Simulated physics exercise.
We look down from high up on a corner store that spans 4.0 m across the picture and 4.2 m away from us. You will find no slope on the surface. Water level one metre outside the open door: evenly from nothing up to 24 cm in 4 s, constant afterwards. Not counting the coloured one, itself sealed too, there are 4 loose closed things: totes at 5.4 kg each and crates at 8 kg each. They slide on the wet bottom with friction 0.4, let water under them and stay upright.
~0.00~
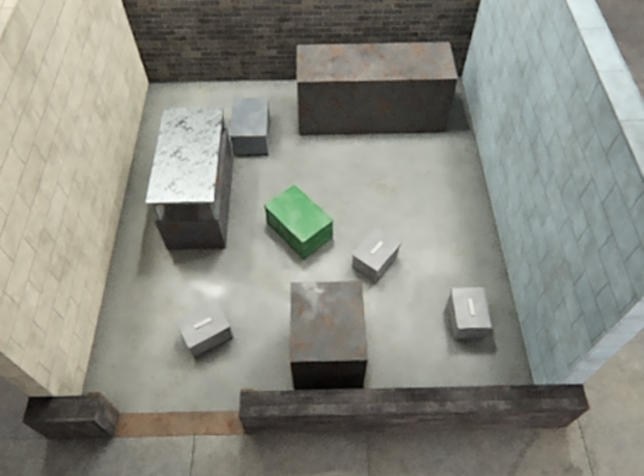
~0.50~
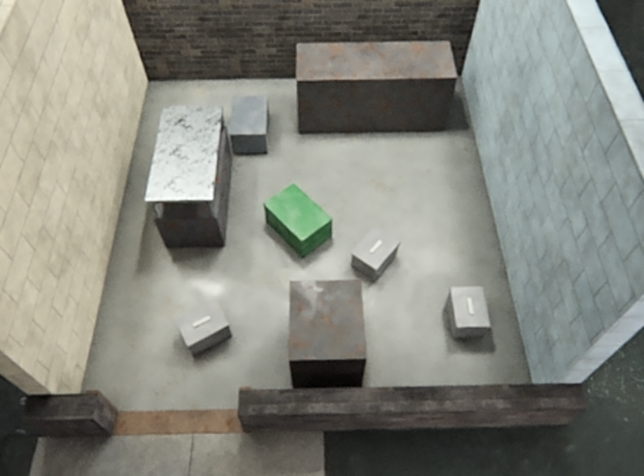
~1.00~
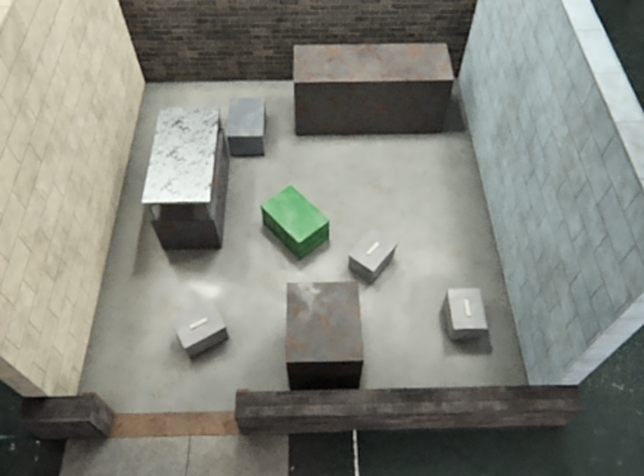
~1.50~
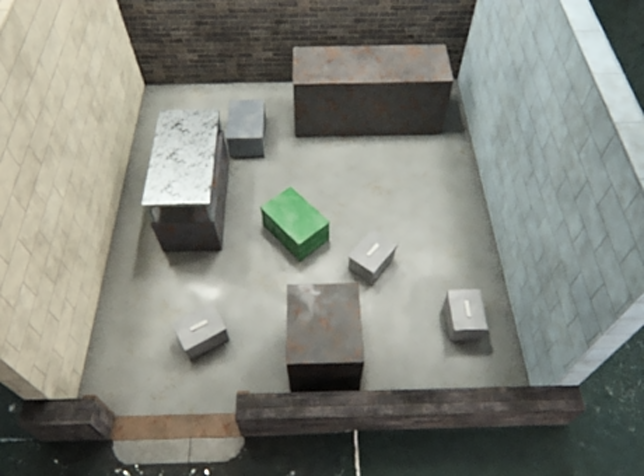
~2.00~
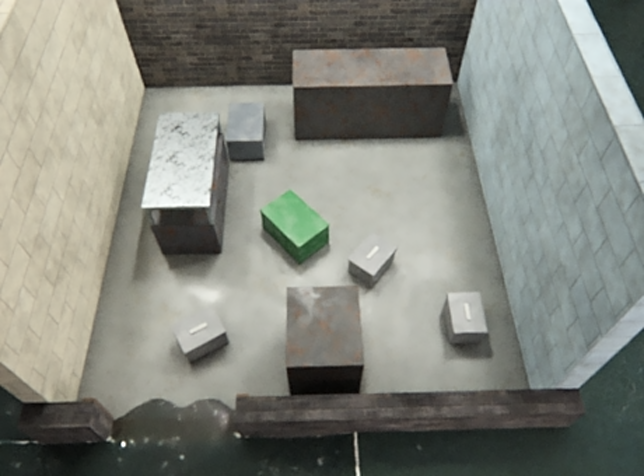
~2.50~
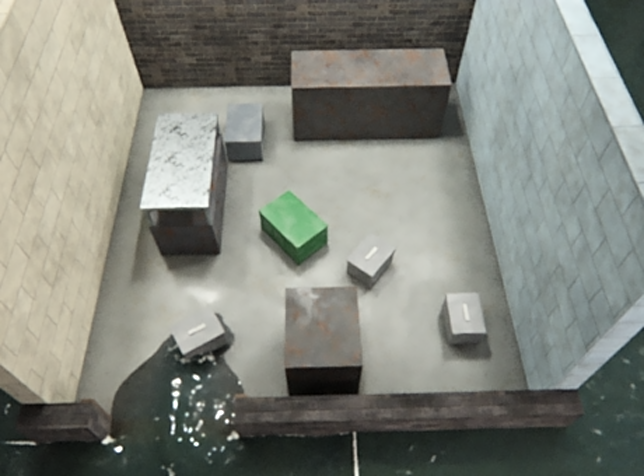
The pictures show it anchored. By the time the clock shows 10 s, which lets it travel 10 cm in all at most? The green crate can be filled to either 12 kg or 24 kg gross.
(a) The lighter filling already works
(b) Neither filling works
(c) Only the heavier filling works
b, neither filling works.
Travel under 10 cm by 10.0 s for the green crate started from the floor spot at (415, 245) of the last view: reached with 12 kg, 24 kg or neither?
Short answer: Heavier load only.
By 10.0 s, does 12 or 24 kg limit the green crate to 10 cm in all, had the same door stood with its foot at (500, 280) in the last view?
Under that setup, neither option succeeds.
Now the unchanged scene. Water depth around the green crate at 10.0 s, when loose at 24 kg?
Depth: Approx. 8 cm.
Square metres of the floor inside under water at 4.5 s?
Somewhere about 5.0 m2, give or take.
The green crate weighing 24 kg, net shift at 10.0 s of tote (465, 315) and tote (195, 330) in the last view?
Net displacement, in order: 40 cm; 250 cm.
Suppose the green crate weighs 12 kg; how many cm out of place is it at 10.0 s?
About 200 cm off its spot.
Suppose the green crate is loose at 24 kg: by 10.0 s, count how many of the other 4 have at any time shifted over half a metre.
Count: 3.
After 3.5 s the green crate would be 0 cm from its start with 12 kg and 0 cm from its start with 24 kg; 0 cm of water round it then.
After 4.5 s the green crate would be 21 cm from its start with 12 kg and 2 cm from its start with 24 kg; 5 cm of water round it then.
After 7.0 s the green crate would be 163 cm from its start with 12 kg and 63 cm from its start with 24 kg; 5 cm of water round it then.
After 10.0 s the green crate would be 203 cm from its start with 12 kg and 113 cm from its start with 24 kg; 8 cm of water round it then.
